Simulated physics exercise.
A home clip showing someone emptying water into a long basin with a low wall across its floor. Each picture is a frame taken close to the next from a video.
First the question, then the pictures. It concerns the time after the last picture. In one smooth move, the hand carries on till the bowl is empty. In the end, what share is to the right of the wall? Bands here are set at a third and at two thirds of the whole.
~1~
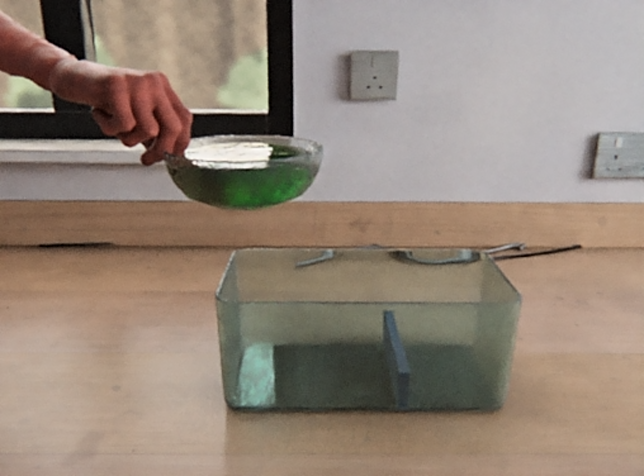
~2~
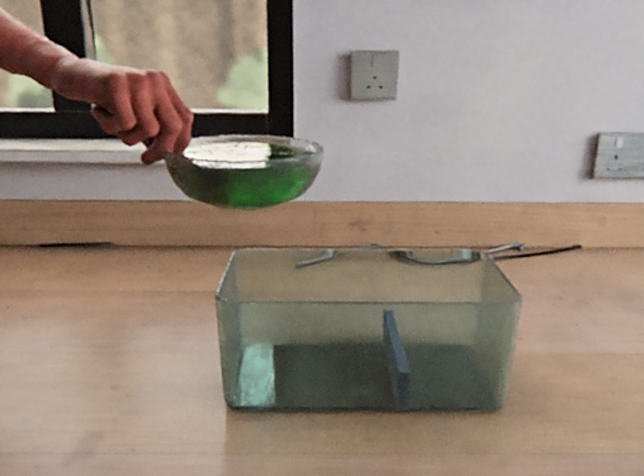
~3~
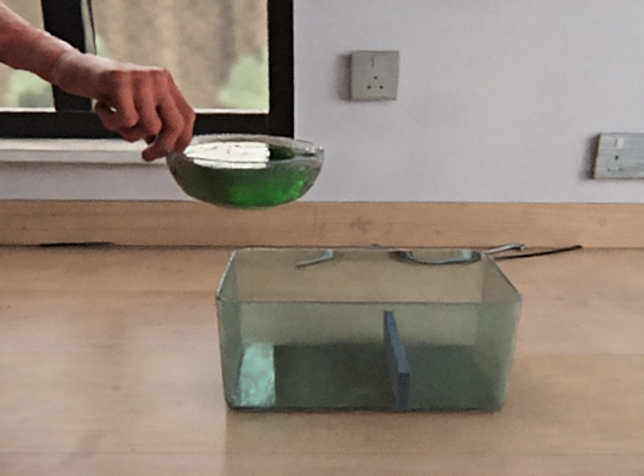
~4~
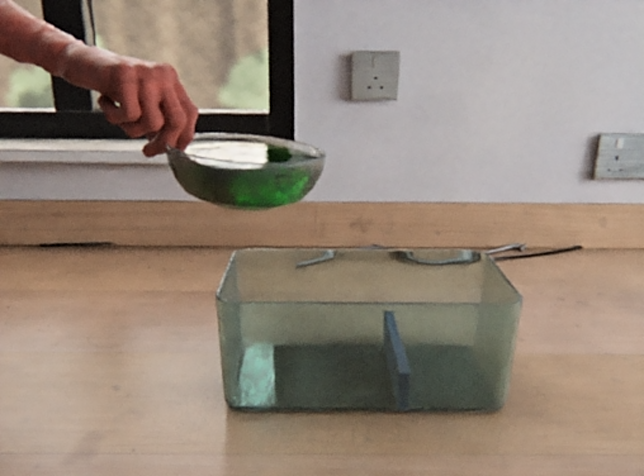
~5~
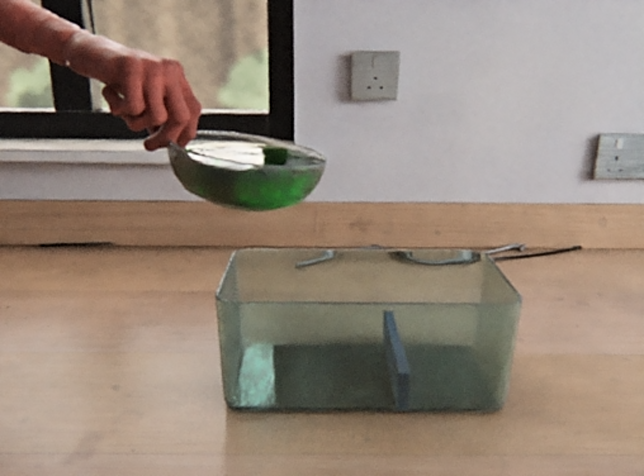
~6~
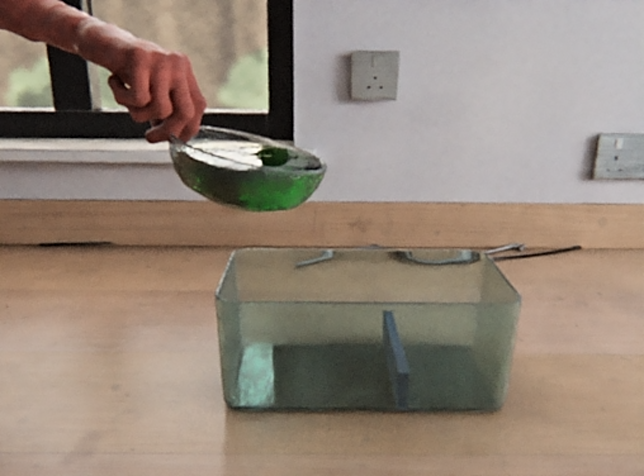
Shy of a third.
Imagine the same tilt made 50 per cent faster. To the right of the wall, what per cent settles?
Roughly 10 in a hundred.
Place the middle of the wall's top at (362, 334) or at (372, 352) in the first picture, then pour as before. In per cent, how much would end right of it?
Well, it's close to 60 per cent for the first one, then 50 per cent for the other.
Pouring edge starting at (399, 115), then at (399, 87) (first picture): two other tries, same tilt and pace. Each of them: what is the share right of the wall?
Try one: 75 %; try two: 75 %.
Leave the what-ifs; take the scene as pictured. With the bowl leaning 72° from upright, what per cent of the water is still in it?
Roughly 25 percent remains at that point.
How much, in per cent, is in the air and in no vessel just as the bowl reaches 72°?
Share: Approx. 40 %.
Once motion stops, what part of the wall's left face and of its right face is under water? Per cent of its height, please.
The left part 50 per cent, the right part 10.
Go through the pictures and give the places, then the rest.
In the first picture, it leans 0°; its right rim is at (322, 150); the water meets the walls at (171, 154) and (320, 155); the long basin's rim runs from (226, 274) to (502, 275); the wall's top is at (395, 339).
In the second picture, it leans 1°; its right rim is at (322, 150); the water meets the walls at (172, 153) and (320, 155).
In the third picture, it leans 2°; its right rim is at (323, 153); the water meets the walls at (172, 152) and (320, 157).
In the fourth picture, it leans 5°; its right rim is at (325, 157); the water meets the walls at (175, 151) and (321, 159).
In the fifth picture, it leans 9°; its right rim is at (325, 162); the water meets the walls at (175, 151) and (323, 161).
In the sixth picture, it leans 13°; its right rim is at (325, 168); the water meets the walls at (177, 150) and (324, 162).
A moment on, the tilt is 72° and 23 per cent is still to pour, 33 is left of the wall and 4 right of it.
Next, the tilt is 100° and 1 per cent is still to pour, 86 is left of the wall and 12 right of it.
Then the tilt is 101° and 0 per cent is still to pour, 85 is left of the wall and 14 right of it.
Later the tilt is 101° and 0 per cent is still to pour, 85 is left of the wall and 14 right of it.
Finally, 85 per cent lies left of the wall, 14 right of it and 1 outside.
